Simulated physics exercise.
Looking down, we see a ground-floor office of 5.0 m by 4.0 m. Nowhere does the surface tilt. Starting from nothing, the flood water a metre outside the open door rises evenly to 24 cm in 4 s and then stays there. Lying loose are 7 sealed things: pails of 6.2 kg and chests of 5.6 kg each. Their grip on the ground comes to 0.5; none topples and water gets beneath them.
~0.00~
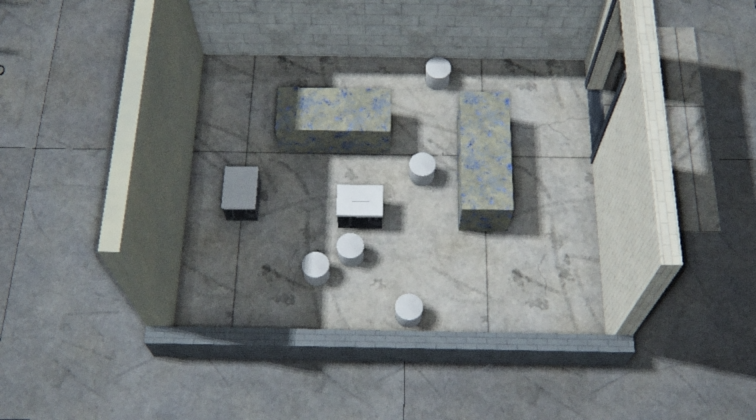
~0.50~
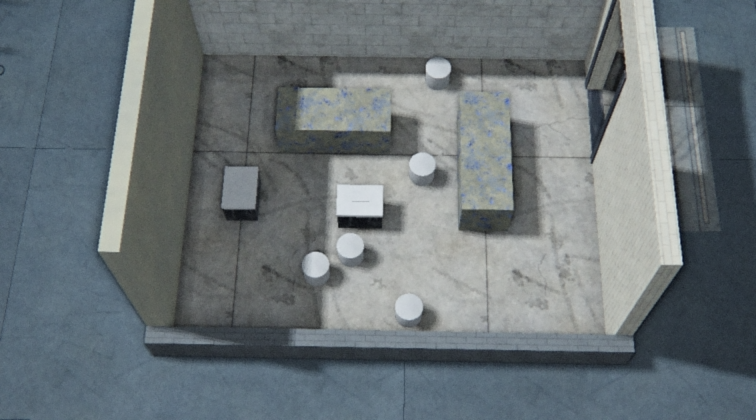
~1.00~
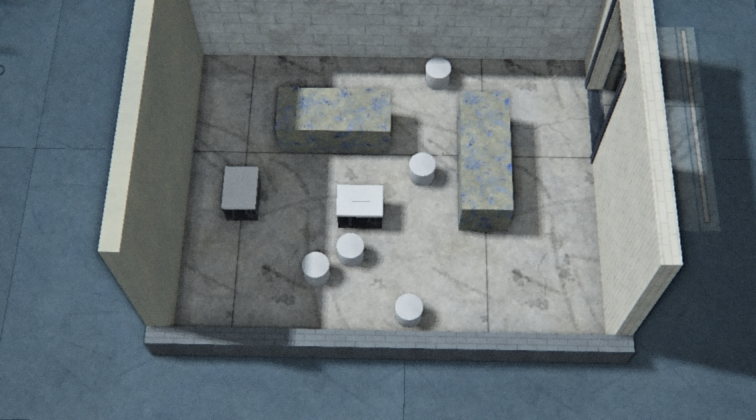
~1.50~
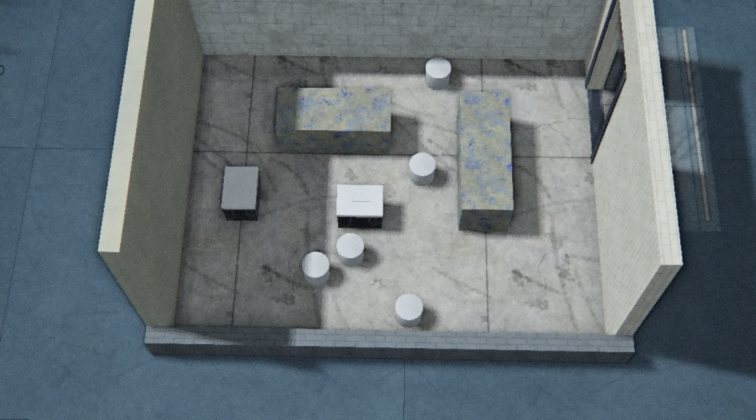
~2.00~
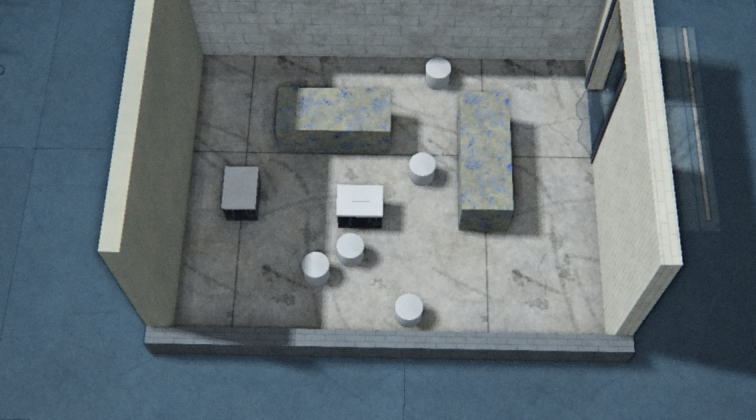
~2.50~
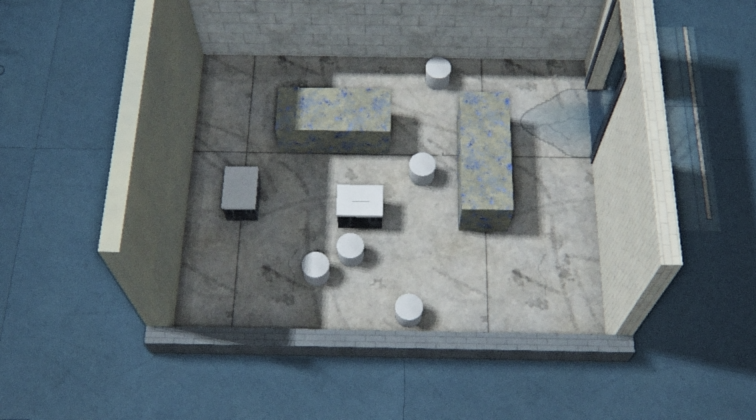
The clip opens on a high view of a walled room with white pails, two mottled blocks and smaller boxes on its pale floor. Bluish water covers the ground outside, then a thin sheet enters through the opening at right and spreads toward the upright block, while the objects stay still.
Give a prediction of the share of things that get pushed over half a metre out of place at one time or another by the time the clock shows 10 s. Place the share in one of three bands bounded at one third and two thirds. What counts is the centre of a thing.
It goes in the band less than one third.
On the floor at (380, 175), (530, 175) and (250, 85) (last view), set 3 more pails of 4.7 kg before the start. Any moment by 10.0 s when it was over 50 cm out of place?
Well, it goes below, above, above.
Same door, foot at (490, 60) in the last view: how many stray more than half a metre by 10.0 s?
The answer then is 1.
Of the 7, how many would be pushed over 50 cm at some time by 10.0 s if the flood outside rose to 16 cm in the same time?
You'd get 1 in that case.
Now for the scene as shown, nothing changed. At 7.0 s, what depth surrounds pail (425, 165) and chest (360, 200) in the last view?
Around 2 cm and 1 cm.
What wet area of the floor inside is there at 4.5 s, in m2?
At that time the wet patch spans about 5.0 m2.
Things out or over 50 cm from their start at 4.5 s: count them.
The number comes to 0.
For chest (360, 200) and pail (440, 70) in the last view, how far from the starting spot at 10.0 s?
The first is 5 cm from its start, the second 300 cm.
After 3.5 s 0 of 7 are over 50 cm from their spots; 0 afloat.
After 4.5 s 0 of 7 are over 50 cm from their spots; 0 afloat.
After 7.0 s 1 of 7 are over 50 cm from their spots; 0 afloat.
After 10.0 s 2 of 7 are over 50 cm from their spots, and 2 have been at some point; 2 afloat.
